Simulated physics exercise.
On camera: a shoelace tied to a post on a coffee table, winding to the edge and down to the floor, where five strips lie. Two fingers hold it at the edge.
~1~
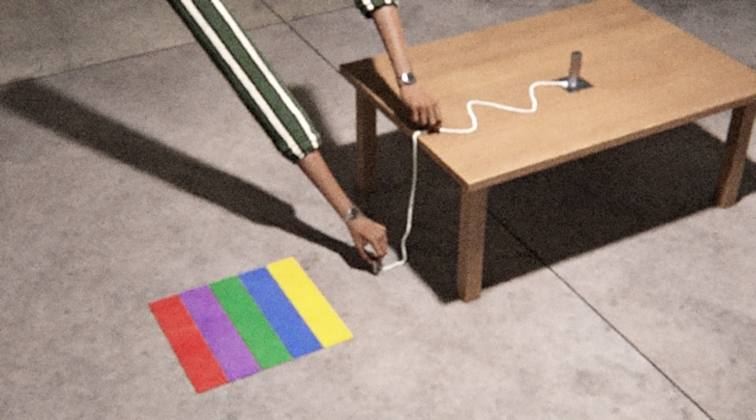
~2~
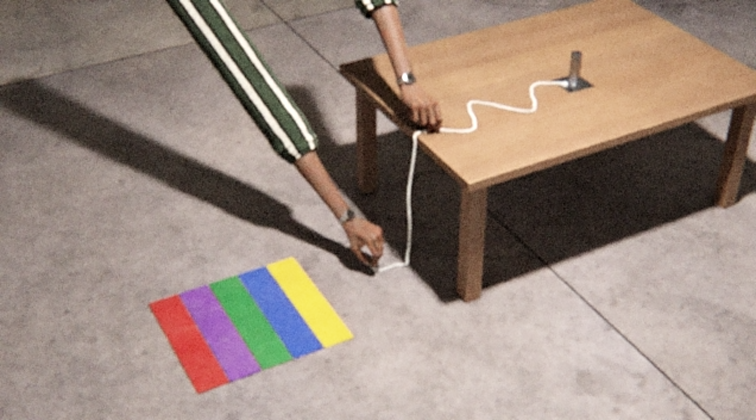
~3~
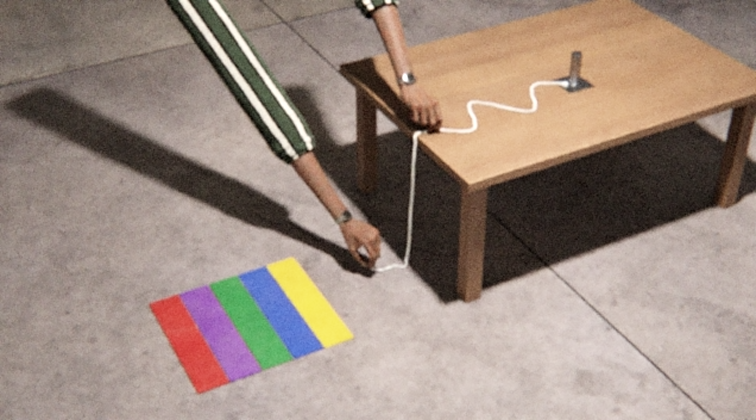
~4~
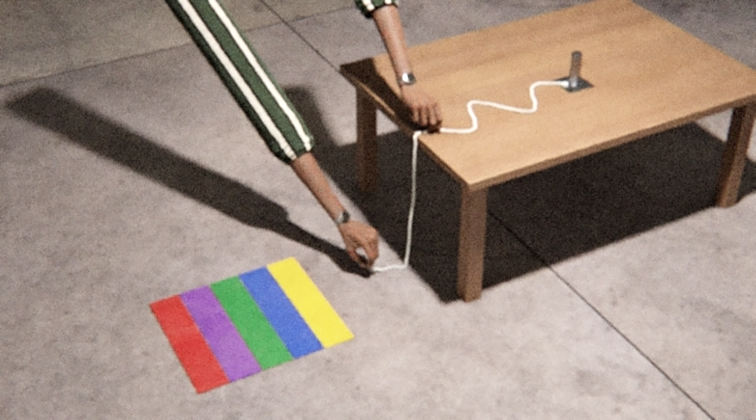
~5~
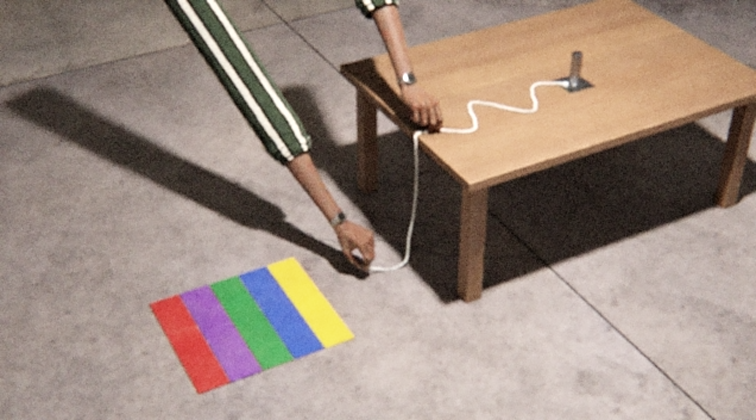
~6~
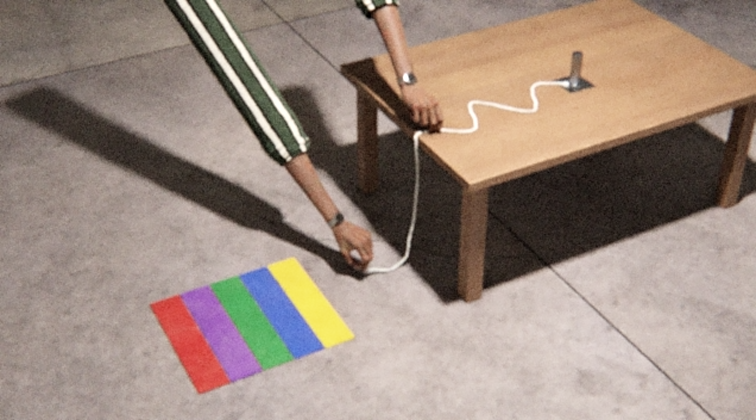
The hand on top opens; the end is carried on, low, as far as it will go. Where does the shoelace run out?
It gets as far as the red strip.
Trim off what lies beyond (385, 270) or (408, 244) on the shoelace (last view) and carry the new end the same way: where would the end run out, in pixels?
Near (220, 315) and (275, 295).
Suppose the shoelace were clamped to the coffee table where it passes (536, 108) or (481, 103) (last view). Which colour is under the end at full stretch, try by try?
Try by try: Purple; green.
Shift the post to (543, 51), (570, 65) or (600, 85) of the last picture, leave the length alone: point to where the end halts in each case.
Try by try, around (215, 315), (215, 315) and (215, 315).
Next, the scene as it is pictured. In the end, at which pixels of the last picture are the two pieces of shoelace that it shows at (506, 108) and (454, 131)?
About (474, 115), and the other about (381, 165).
Early on, end near (259, 302); over green.
Midway, end near (215, 316); over purple.
At the end of the slack, end near (188, 325); over red. The red one.
